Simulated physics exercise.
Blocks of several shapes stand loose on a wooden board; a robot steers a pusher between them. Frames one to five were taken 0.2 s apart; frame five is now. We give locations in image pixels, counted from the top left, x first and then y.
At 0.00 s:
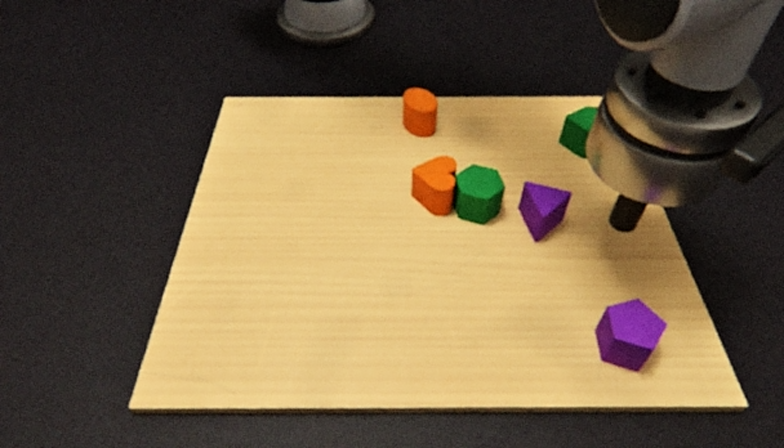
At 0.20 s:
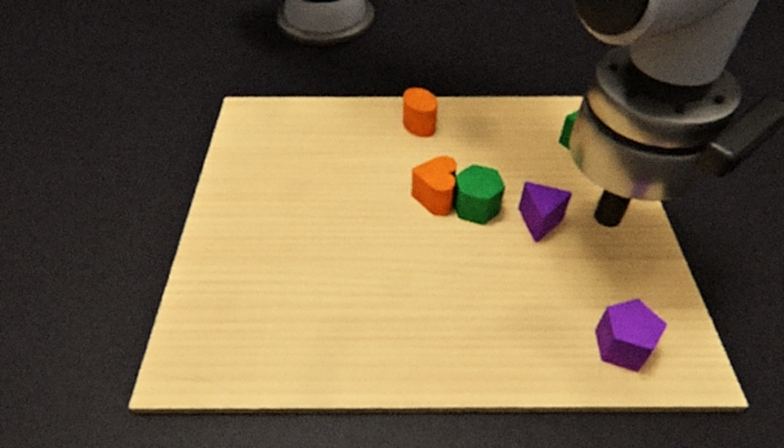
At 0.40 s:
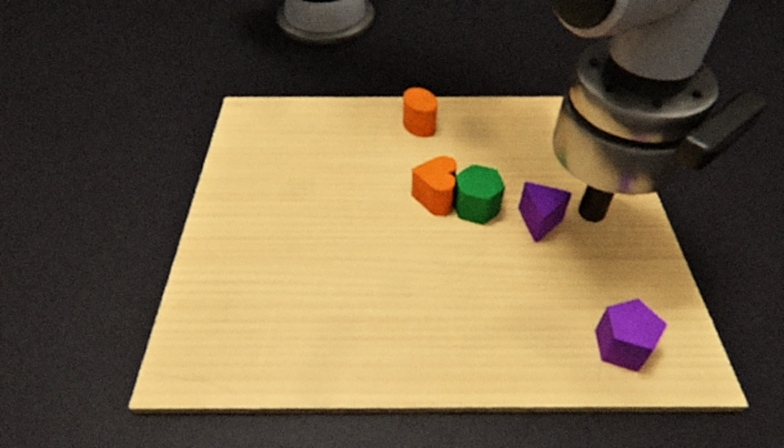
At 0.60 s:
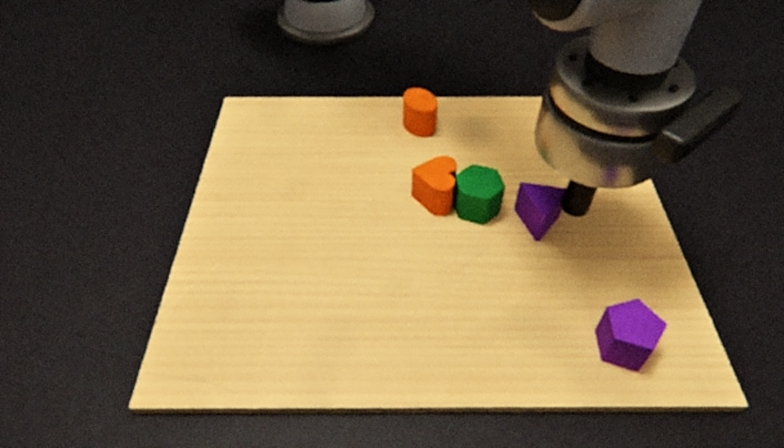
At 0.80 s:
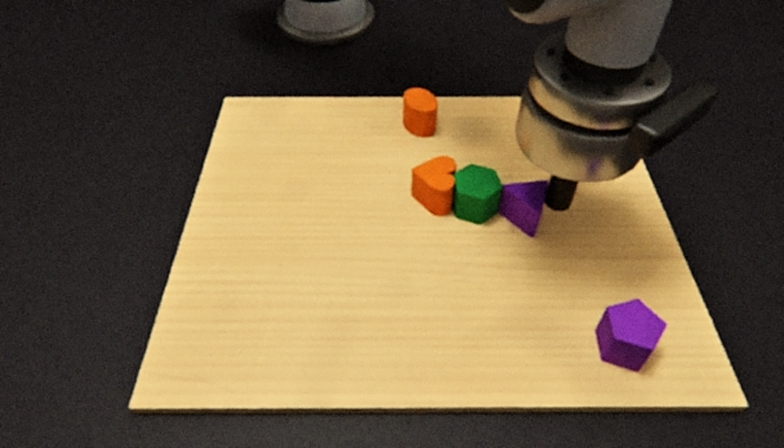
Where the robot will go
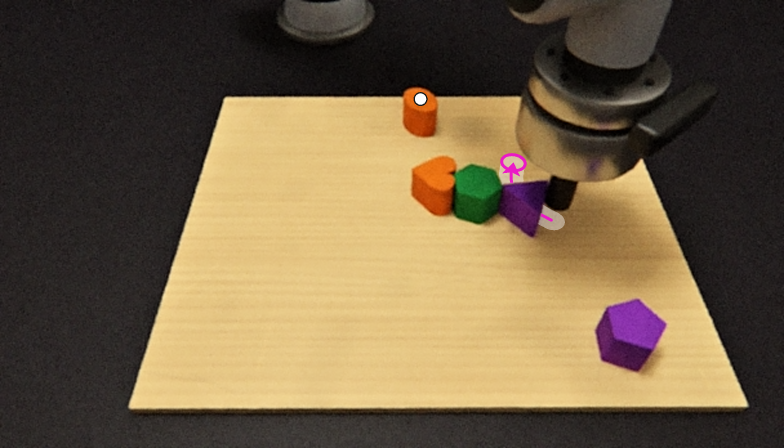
At the start, a robot's dark pusher stands near the right side of a wooden board scattered with orange, green and purple blocks. It slides left and slightly away from the viewer until it meets the purple triangular block, then pushes that block left against the green six-sided one.
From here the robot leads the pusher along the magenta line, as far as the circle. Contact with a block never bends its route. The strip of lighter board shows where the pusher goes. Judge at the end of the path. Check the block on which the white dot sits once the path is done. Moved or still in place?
The block on which the white dot sits is left alone.
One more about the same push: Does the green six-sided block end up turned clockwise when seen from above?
I expect so.
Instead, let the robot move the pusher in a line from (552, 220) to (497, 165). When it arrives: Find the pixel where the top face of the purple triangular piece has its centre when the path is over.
Just about (514, 182).
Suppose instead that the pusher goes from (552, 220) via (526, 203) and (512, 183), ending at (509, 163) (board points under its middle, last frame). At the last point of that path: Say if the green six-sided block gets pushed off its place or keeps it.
The push reaches it.
Path on the board, from (552, 220) over (525, 204) and (512, 183) to (513, 163); the dot is on the orange oval.
The first path, step by step. One third of the way, pusher at (529, 185); orange heart at (429, 170), turned 15° clockwise; green six-sided block at (465, 186), turned 25° clockwise; purple triangular piece at (508, 187), turned 55° anticlockwise.
Two thirds of the way, pusher at (516, 164); orange heart at (429, 170), turned 15° clockwise; green six-sided block at (465, 186), turned 25° clockwise; purple triangular piece at (508, 187), turned 55° anticlockwise.
At the end, pusher at (517, 144); orange oval in place; orange heart at (429, 170), turned 15° clockwise; green six-sided block at (465, 186), turned 25° clockwise; purple triangular piece at (508, 187), turned 55° anticlockwise.
